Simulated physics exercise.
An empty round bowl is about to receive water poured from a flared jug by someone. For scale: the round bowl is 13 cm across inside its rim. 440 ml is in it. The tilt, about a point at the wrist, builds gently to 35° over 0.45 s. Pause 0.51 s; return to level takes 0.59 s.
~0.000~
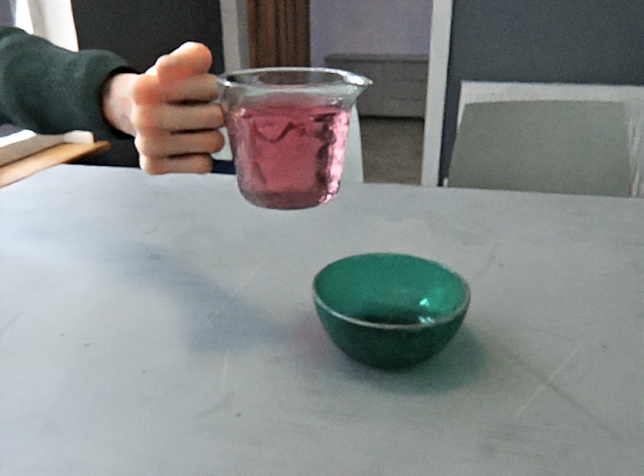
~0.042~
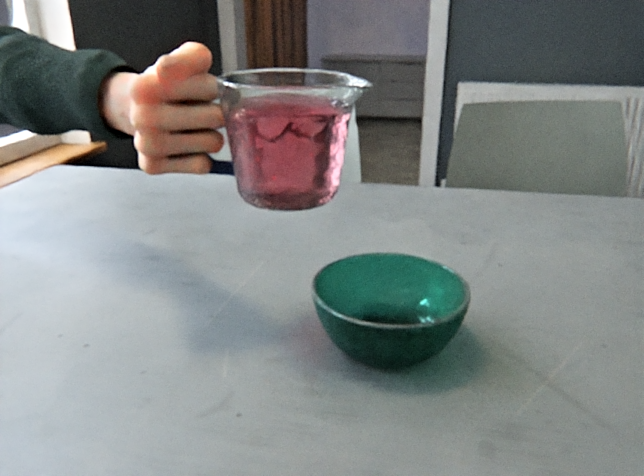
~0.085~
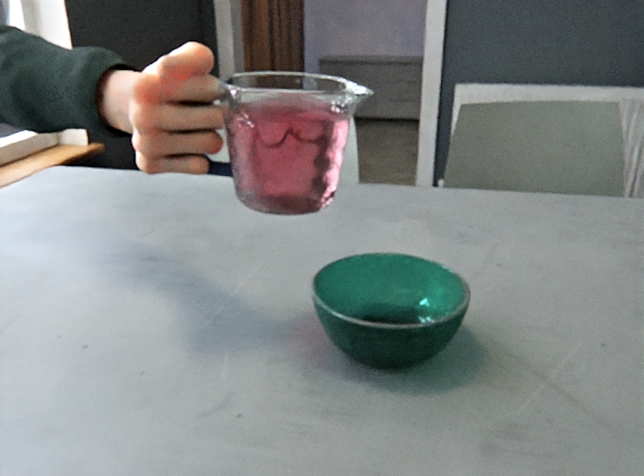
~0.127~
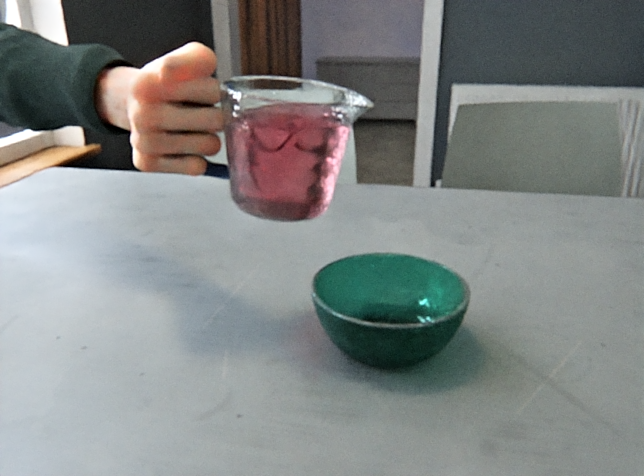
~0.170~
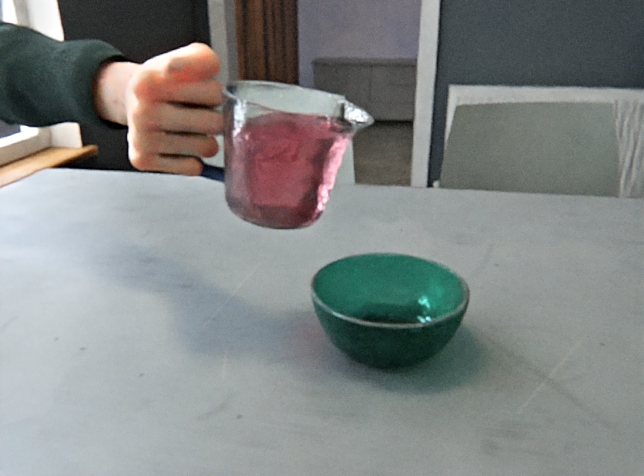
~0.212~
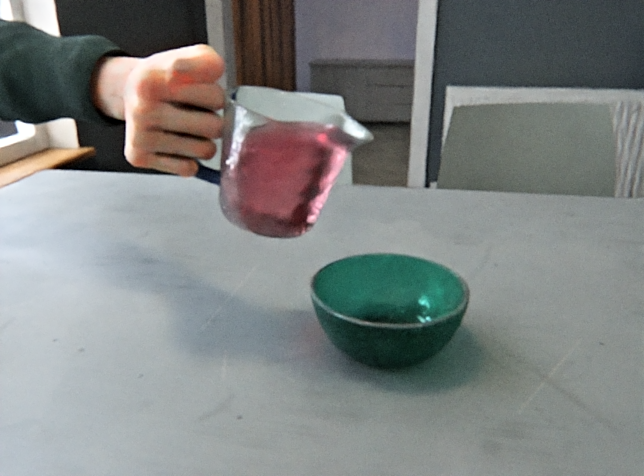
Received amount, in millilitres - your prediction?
I would say roughly 80 ml is received.
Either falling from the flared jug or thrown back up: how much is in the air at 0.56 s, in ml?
Close to 20 ml.
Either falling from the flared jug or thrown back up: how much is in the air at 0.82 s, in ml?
I'd put it near 20 ml of liquid.
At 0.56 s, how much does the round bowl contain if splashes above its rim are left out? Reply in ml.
Approx. 15 ml.
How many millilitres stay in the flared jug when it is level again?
I'd say some 350 ml.
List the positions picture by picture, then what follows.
In the first frame, tilt 0°; pouring edge (372, 82); surface from (246, 100) to (335, 103); the round bowl's rim runs from (315, 281) to (469, 295).
In the second frame, tilt 1°; pouring edge (373, 84); surface from (246, 101) to (335, 104).
In the third frame, tilt 3°; pouring edge (373, 92); surface from (249, 105) to (335, 108).
In the fourth frame, tilt 6°; pouring edge (374, 104); surface from (248, 112) to (335, 114).
In the fifth frame, tilt 11°; pouring edge (374, 120); surface from (247, 122) to (336, 123).
In the sixth frame, tilt 16°; pouring edge (373, 137); surface from (241, 135) to (342, 134).
By 0.56 s the tilt is 35° and the round bowl has 15 ml, the flared jug 405 ml, and 0 ml is on the table.
By 0.82 s the tilt is 35° and the round bowl has 45 ml, the flared jug 370 ml, and 5 ml is on the table.
By 1.08 s the tilt is 31° and the round bowl has 65 ml, the flared jug 350 ml, and 10 ml is on the table.
By 1.37 s the tilt is 7° and the round bowl has 75 ml, the flared jug 350 ml, and 15 ml is on the table.
At rest the round bowl has 75 ml, the flared jug 350 ml, and 15 ml is on the table.
